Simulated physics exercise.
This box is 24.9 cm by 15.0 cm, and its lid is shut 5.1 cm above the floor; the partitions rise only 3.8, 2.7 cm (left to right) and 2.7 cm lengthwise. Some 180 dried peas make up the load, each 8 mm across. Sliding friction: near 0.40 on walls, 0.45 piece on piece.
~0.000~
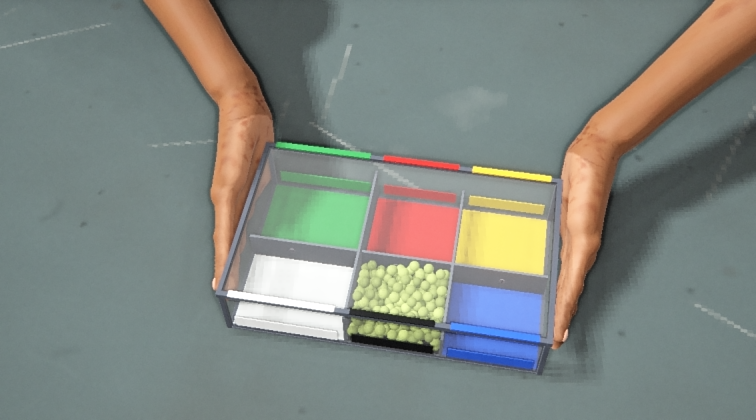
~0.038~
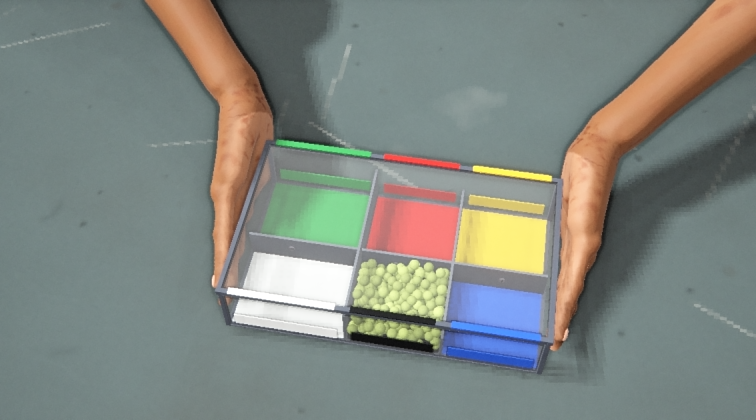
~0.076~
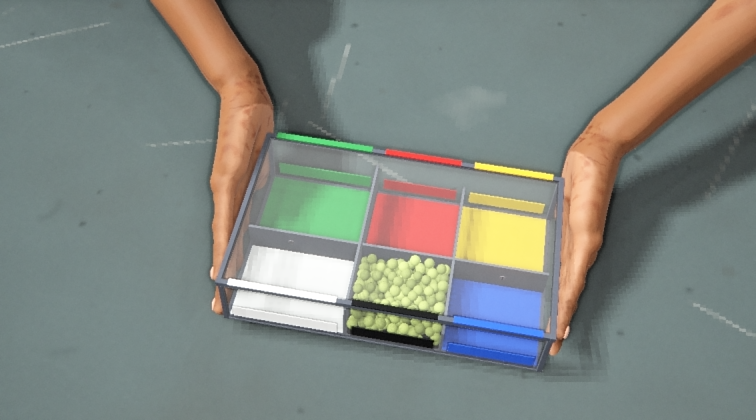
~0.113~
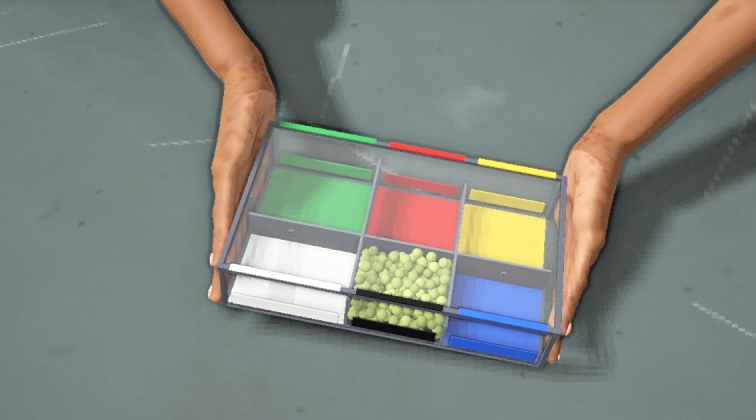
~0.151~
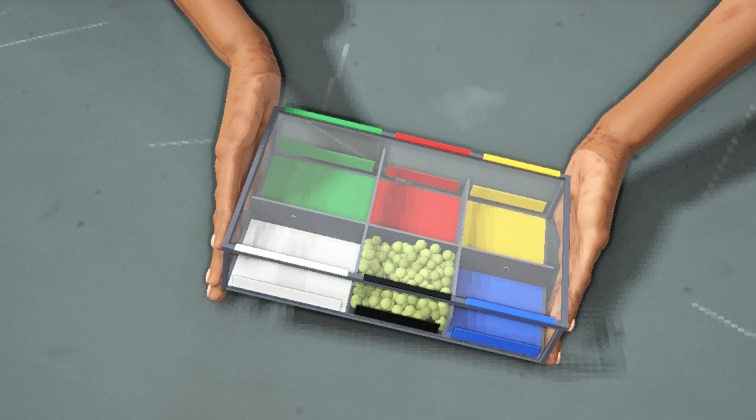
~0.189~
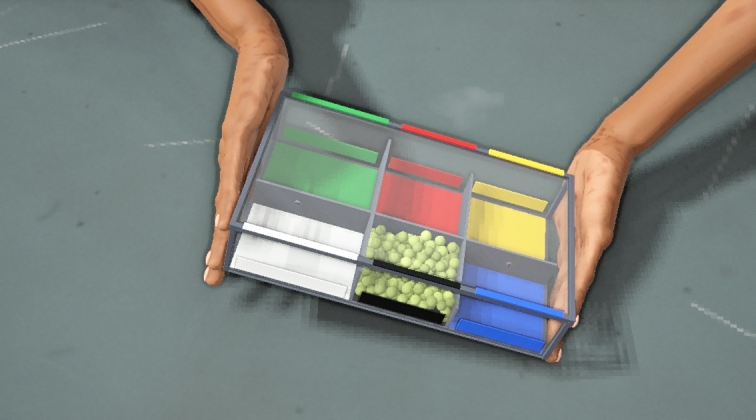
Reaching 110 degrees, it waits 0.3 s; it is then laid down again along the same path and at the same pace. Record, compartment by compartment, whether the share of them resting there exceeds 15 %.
Red: Does not exceed; blue: Does not exceed; green: Does not exceed; yellow: Exceeds; white: Does not exceed; black: Does not exceed.
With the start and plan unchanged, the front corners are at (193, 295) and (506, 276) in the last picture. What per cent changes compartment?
Some 20 %.
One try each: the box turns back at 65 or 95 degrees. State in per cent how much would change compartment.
About 40 and about 95 per cent, in that order.
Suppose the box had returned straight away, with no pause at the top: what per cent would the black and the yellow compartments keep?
That would leave black with 0 percent and yellow with 95 percent.
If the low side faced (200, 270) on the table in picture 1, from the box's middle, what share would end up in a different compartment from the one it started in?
Something like 25 per cent of the pieces.
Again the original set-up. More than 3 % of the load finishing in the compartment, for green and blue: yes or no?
As for green, not so, and as for blue, correct.
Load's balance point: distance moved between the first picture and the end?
Roughly 11.5 cm.
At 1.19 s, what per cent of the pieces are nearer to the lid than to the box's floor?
Estimate: Near 80 per cent.
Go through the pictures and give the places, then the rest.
The first picture shows box tilt 0 degrees, front corners at (222, 292) and (547, 340); black 100 %.
The second picture shows box tilt 1 degrees, front corners at (222, 289) and (548, 339).
The third picture shows box tilt 3 degrees, front corners at (222, 280) and (550, 336).
The fourth picture shows box tilt 6 degrees, front corners at (223, 265) and (555, 330), lowest corner right back.
The fifth picture shows box tilt 11 degrees, front corners at (228, 245) and (562, 324), lowest corner right back.
The sixth picture shows box tilt 15 degrees, front corners at (236, 224) and (569, 318), lowest corner right back; black 100 %. The box's pace is about 120 degrees a second.
After 1.19 s, tilt 110 degrees; blue 10 %, yellow 85 %, black 5 %.
After 1.85 s, tilt 58 degrees; blue 5 %, yellow 95 %.
After 2.55 s, tilt 0 degrees; blue 5 %, yellow 95 %.
In the end, at 2.9 s, red 0 %, blue 5 %, green 0 %, yellow 95 %, white 0 %, black 0 %.
